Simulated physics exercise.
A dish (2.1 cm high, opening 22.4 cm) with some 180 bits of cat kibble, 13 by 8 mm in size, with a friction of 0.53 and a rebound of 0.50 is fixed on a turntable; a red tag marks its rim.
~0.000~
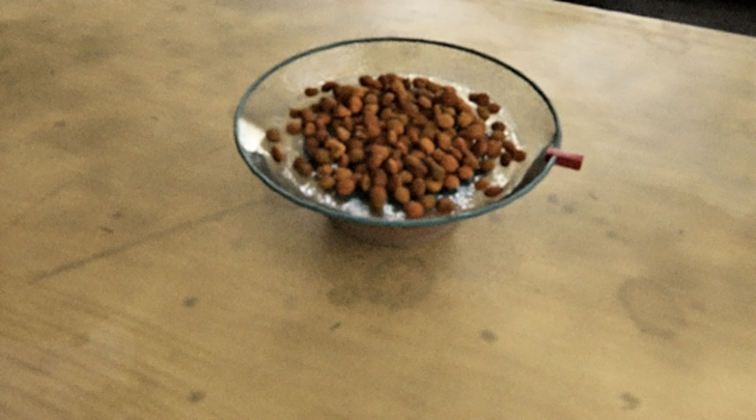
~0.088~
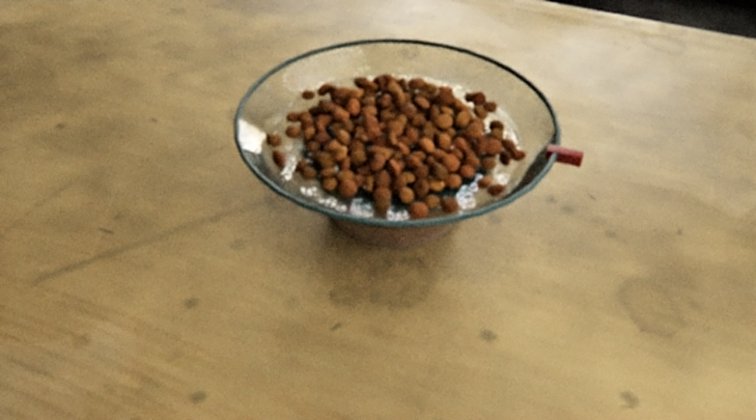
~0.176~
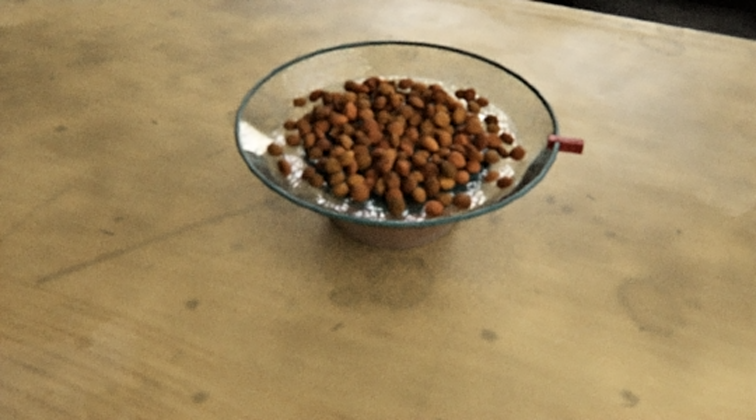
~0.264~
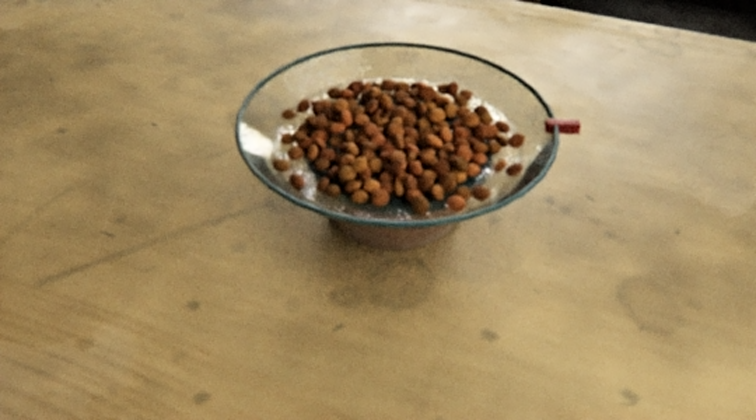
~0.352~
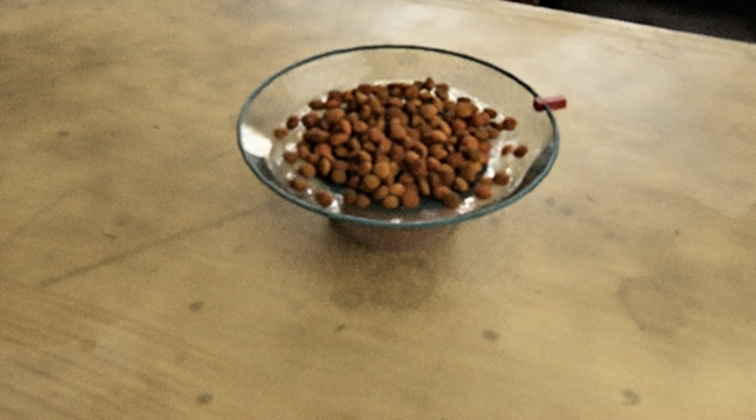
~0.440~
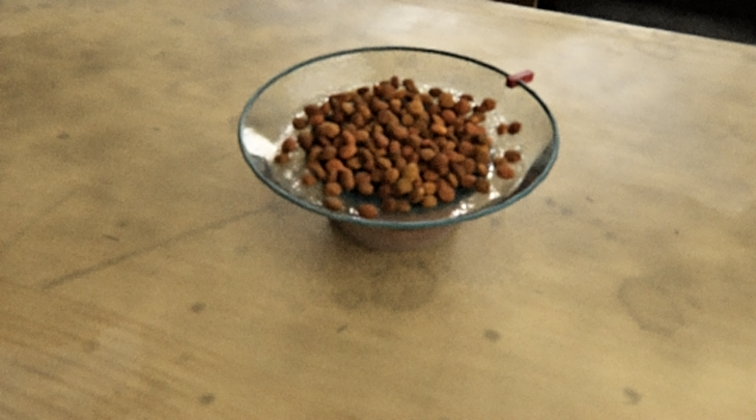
On a worn wooden tabletop, a clear glass dish heaped with brown cat kibble turned in place, slowly at first and then faster, its small red tag moving from the right side around toward the back.
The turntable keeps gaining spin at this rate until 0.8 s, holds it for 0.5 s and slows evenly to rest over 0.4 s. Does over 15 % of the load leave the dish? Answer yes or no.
Share spilt, set against 15 %: No.
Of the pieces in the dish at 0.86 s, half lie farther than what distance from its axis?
Some 5.5 cm.
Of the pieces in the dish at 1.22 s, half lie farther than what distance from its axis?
About 6.0 cm.
After 0.86 s, dish 100 %; middle of the pieces not yet landed near (399, 139).
After 1.22 s, dish 100 %; middle of the pieces not yet landed near (398, 139).
Then, at 1.54 s, dish 100 %; middle of the pieces not yet landed near (397, 139).
After 1.85 s, dish 100 %; middle of the pieces not yet landed near (397, 139).
At rest (2.1 s), dish 100 %.
